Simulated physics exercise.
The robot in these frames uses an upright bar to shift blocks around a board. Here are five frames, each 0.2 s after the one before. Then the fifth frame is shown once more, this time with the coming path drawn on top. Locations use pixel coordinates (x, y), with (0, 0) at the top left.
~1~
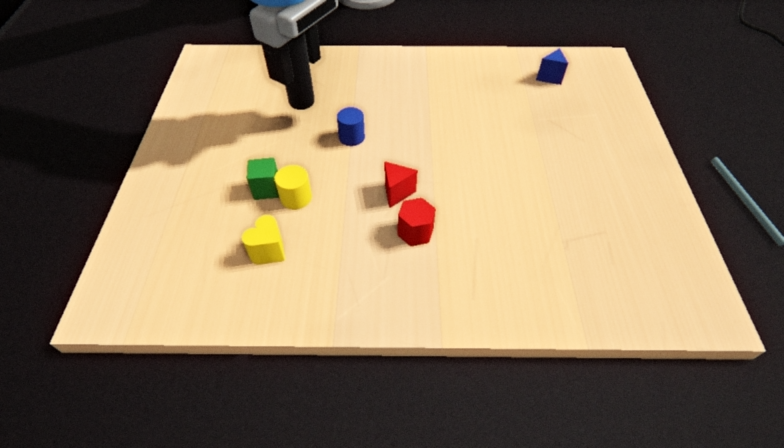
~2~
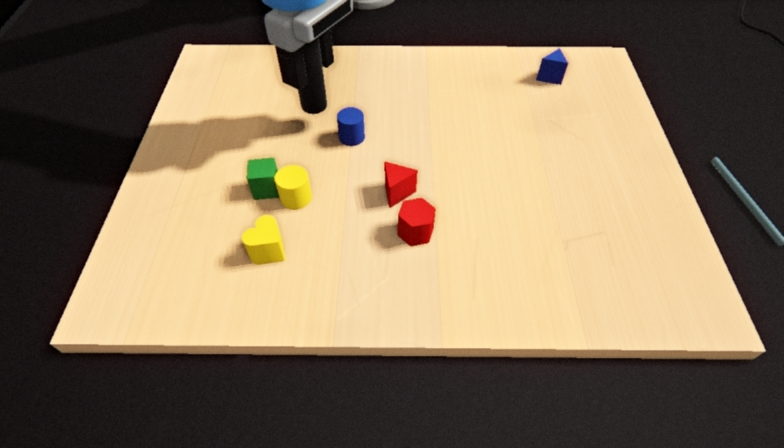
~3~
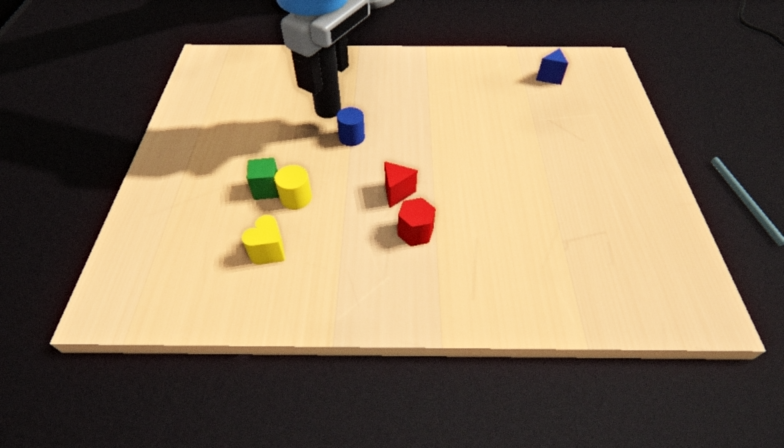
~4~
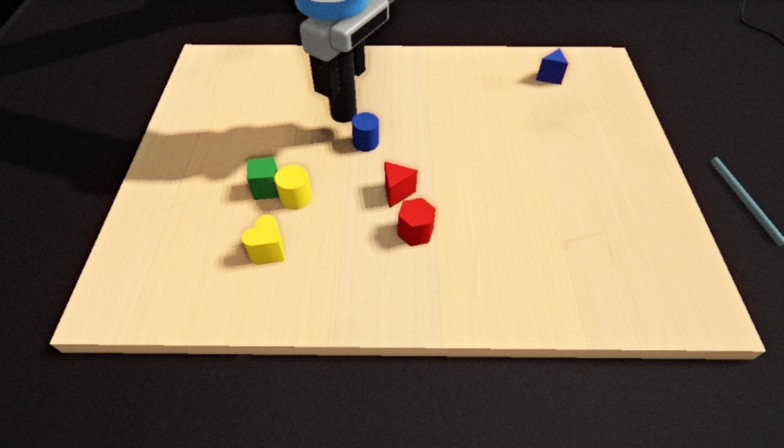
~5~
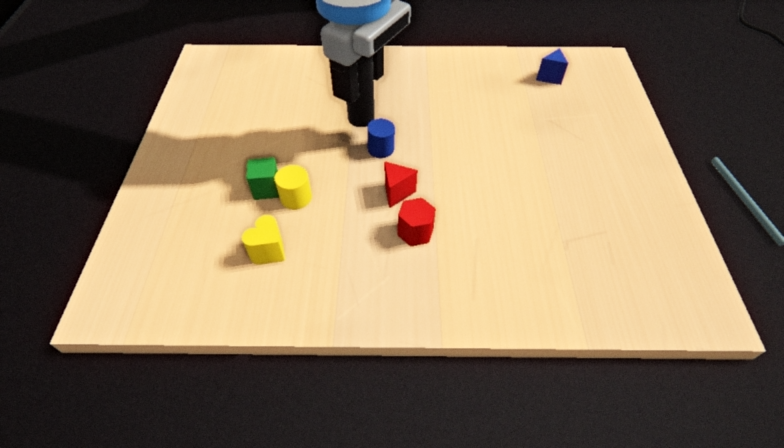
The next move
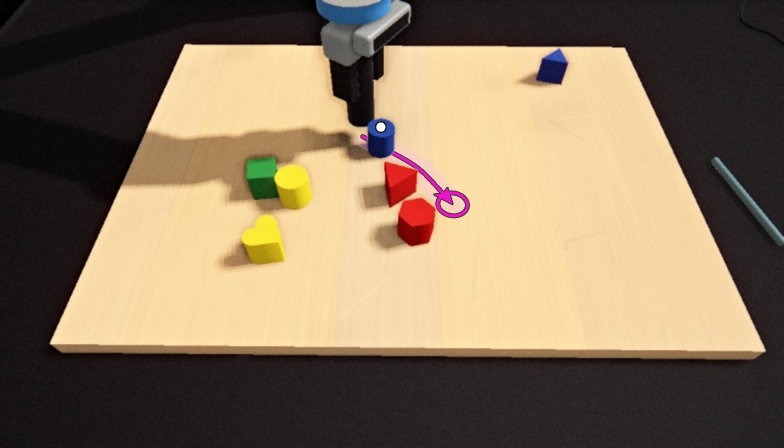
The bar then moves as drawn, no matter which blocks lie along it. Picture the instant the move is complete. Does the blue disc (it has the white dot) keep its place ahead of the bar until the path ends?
Going by the path, yes.
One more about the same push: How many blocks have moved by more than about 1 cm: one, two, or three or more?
Total: One.
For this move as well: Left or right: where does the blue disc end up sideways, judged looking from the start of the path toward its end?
It moves over to the right.
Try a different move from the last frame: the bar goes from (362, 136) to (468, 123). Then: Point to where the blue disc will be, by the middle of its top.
The middle of its upper face will lie at (400, 129).
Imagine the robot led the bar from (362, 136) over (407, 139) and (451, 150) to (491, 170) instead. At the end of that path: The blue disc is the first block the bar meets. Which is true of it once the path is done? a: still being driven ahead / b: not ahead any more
Correct choice: B.
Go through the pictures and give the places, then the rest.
In the first picture, bar tip (302, 103); block tops, blue disc (350, 115); red three-sided block (397, 172).
In the second picture, bar (314, 107); blocks unchanged.
In the third picture, bar (328, 111); blocks unchanged.
In the fourth picture, bar (344, 115); blue disc (365, 121).
In the fifth picture, bar (361, 120); blue disc (381, 127); red three-sided block (397, 172).
Path on the board, from (362, 136) by way of (412, 164) to (453, 204); the dot is on the blue disc.
What follows on the original path. One third of the way, bar (395, 138); blue disc (414, 148).
Two thirds of the way, bar (428, 160); blue disc (444, 174).
At the end, bar (455, 188); blue disc (469, 205); red three-sided block in place.
